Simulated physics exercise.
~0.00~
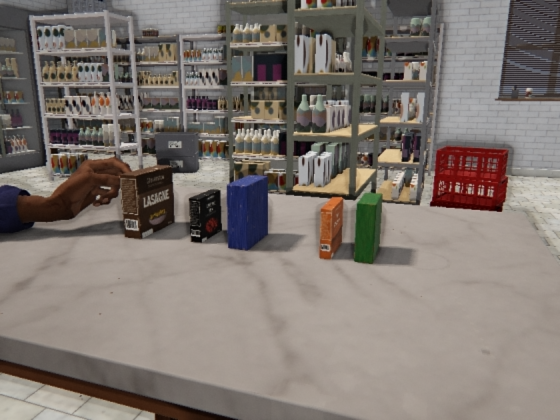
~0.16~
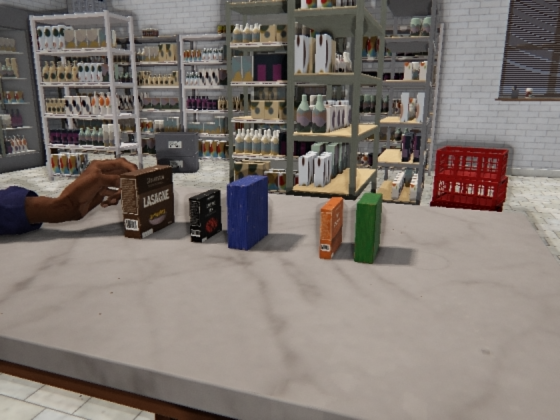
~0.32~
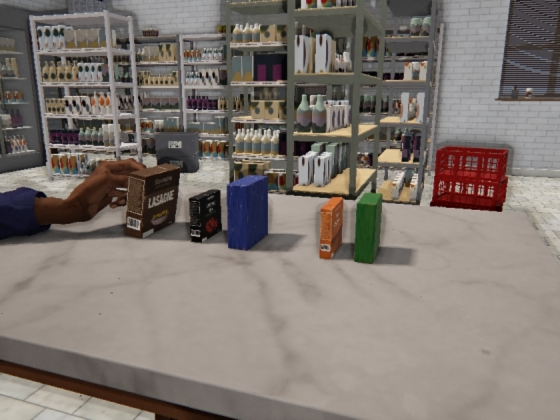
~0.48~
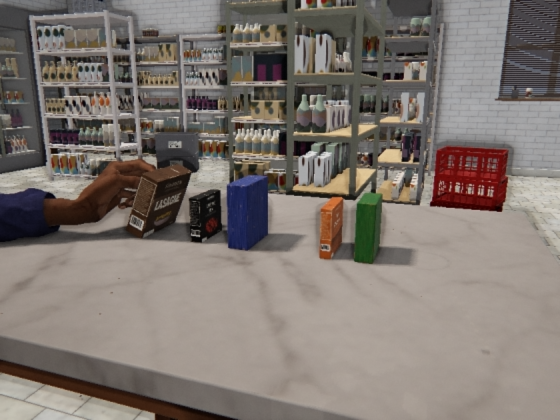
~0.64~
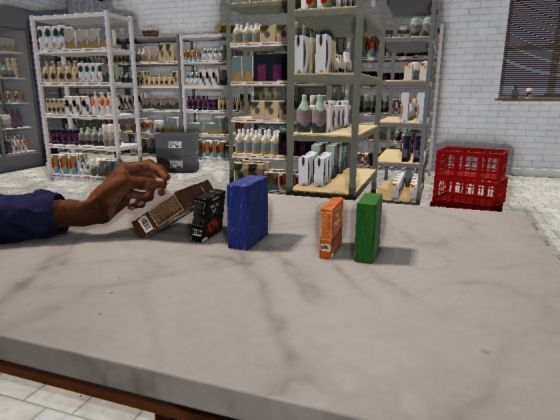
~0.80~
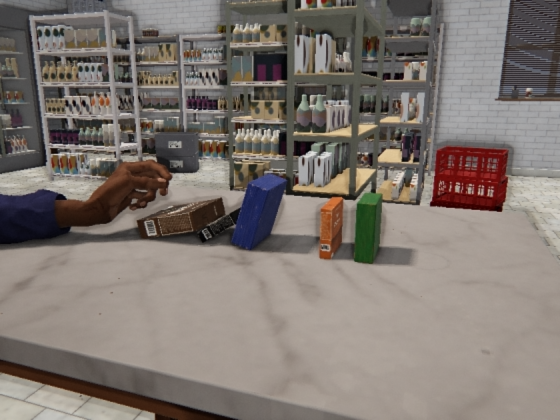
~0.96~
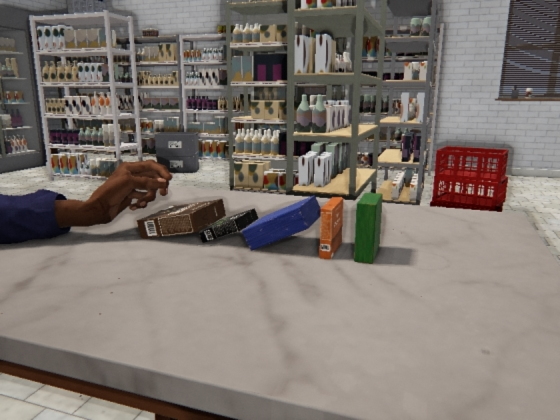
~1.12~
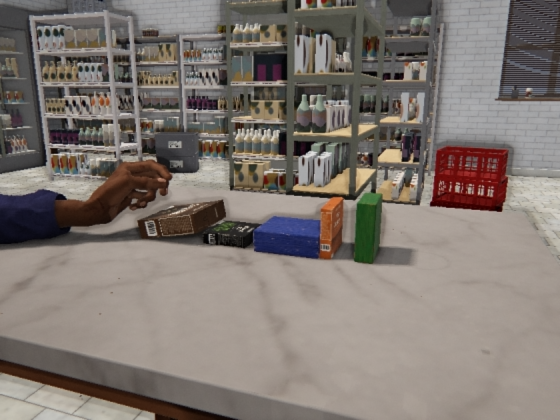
To begin with, five boxes stand in a spaced row on a pale marbled tabletop, with stocked shelves behind and a hand touching the brown lasagne box at the left end. The fingers tip the brown box to the right until it falls away from the hand into the small black box. The black box tilts over in turn and the tall blue one starts leaning right. The blue box drops toward the orange one, and ends lying flat beside it. The brown and black boxes also lie toppled, while the orange and green boxes remain standing.
